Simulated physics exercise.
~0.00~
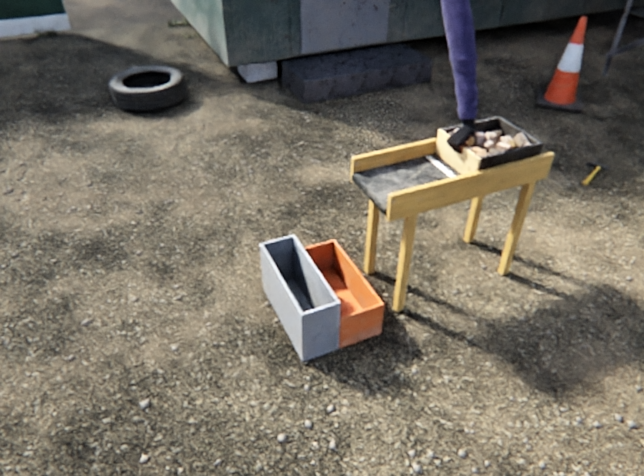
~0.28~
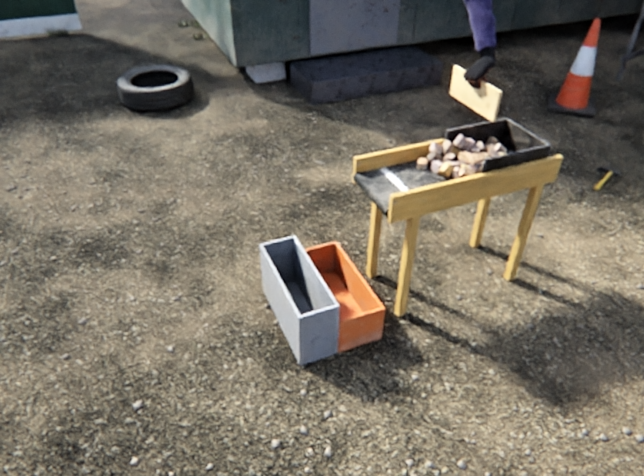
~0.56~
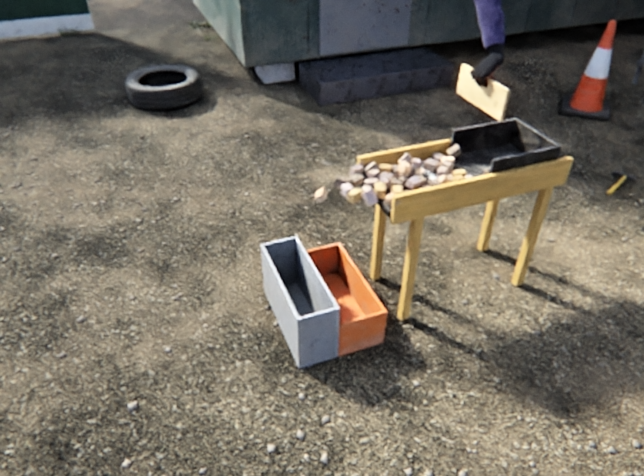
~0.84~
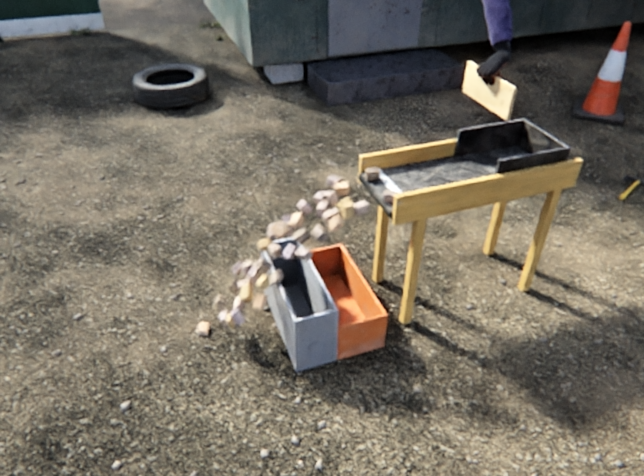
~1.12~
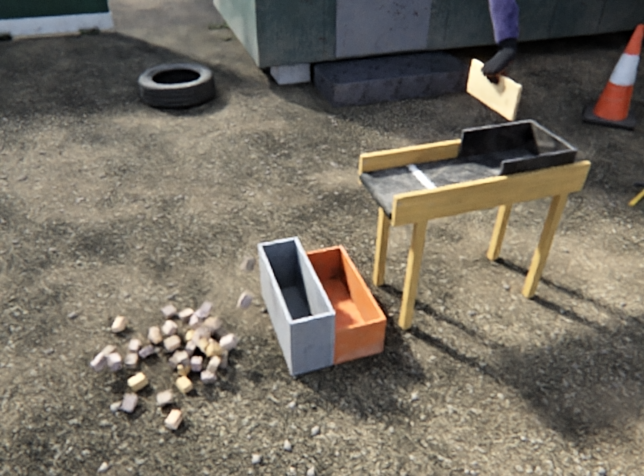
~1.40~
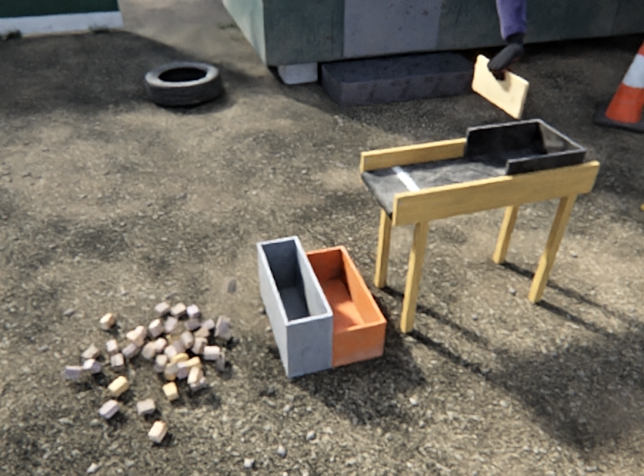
A gloved hand lifted a wooden gate from a black pen on a table-like conveyor, and a pile of small wooden blocks slid left, flew off the end over the grey and orange boxes, and ended up scattered on the ground beyond them.
